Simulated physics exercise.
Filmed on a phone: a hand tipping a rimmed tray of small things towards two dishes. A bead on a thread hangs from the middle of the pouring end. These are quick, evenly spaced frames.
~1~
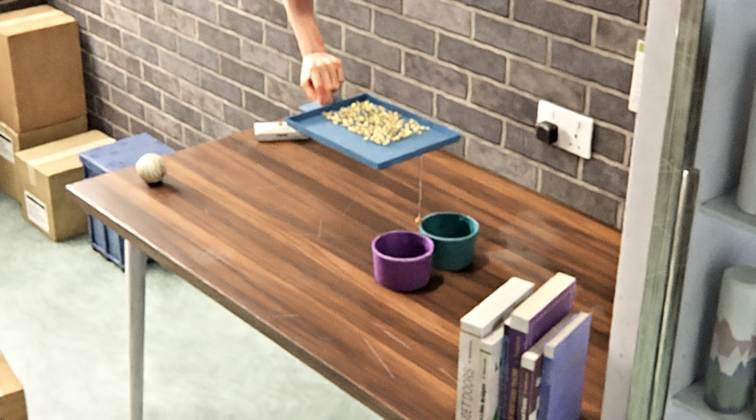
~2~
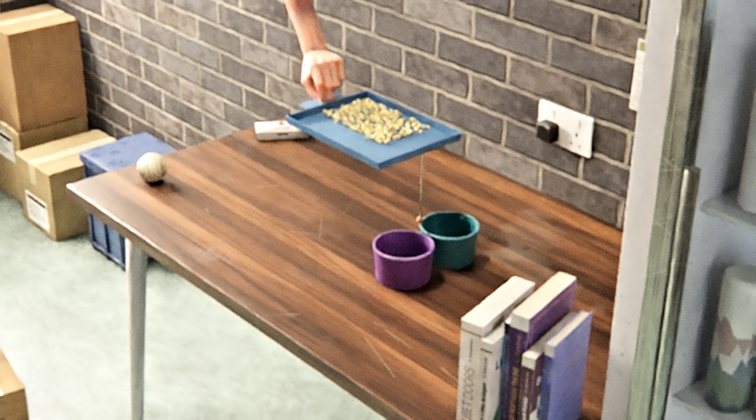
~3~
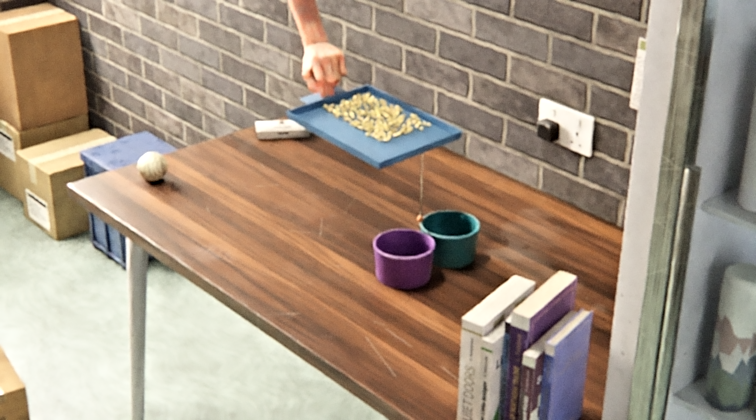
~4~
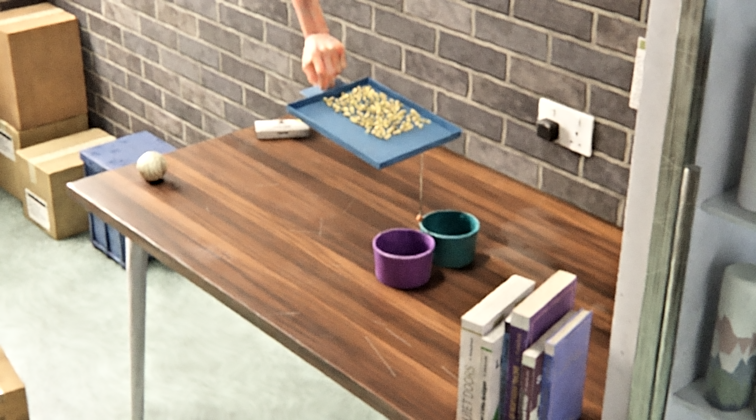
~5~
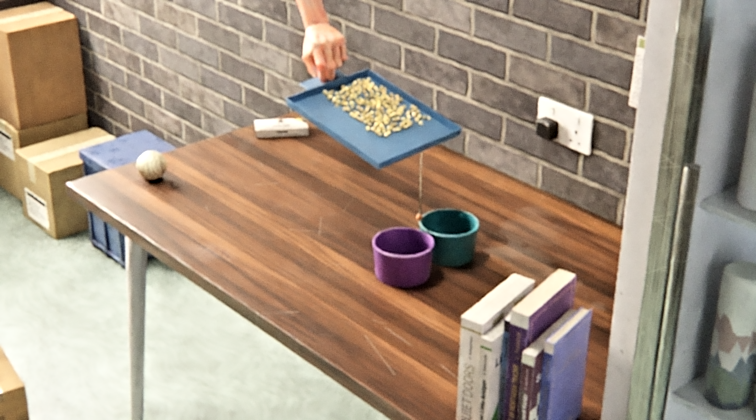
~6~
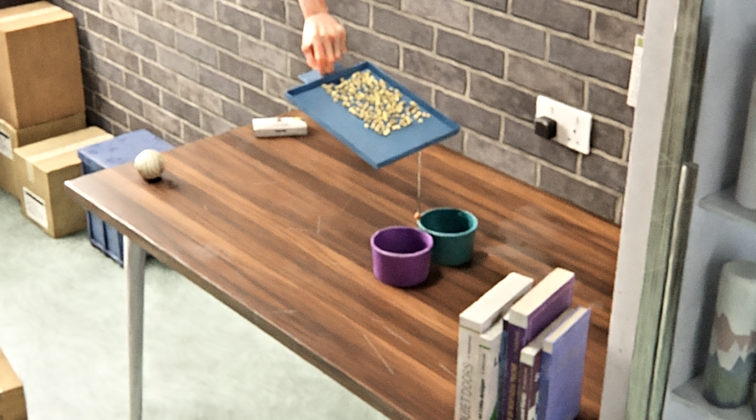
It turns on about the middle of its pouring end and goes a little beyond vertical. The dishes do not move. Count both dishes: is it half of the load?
Caught overall: More than half.
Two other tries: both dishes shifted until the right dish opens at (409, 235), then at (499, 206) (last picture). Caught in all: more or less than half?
At the first place more than half, at the second not half.
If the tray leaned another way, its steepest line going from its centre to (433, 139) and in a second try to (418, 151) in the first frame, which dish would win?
At the first place the right one, at the second the right dish.
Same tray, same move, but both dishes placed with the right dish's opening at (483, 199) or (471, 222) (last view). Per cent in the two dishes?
In turn 0 and 50 in a hundred.
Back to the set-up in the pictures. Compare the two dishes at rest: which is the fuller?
That is the dish on the left.
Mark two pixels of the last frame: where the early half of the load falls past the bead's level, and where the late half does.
The first part at (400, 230); the rest at (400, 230).
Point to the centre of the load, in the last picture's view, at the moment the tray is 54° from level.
Roughly at (403, 150).
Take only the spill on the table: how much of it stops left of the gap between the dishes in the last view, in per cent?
Near 40 %.
Soon after the last picture, tray tipped steeply; most on the tray; a stray few in the left dish; a stray few in the right dish; a stray few outside both; a stray few in the air.
A little later, tray tipped right over; most on the tray; a small part in the left dish; a stray few in the right dish; a small part outside both; a stray few in the air.
Later still, tray tipped past a quarter turn; most in the left dish; a small part in the right dish; a small part outside both.
At rest, tray tipped past a quarter turn; most in the left dish; a small part in the right dish; a small part outside both.
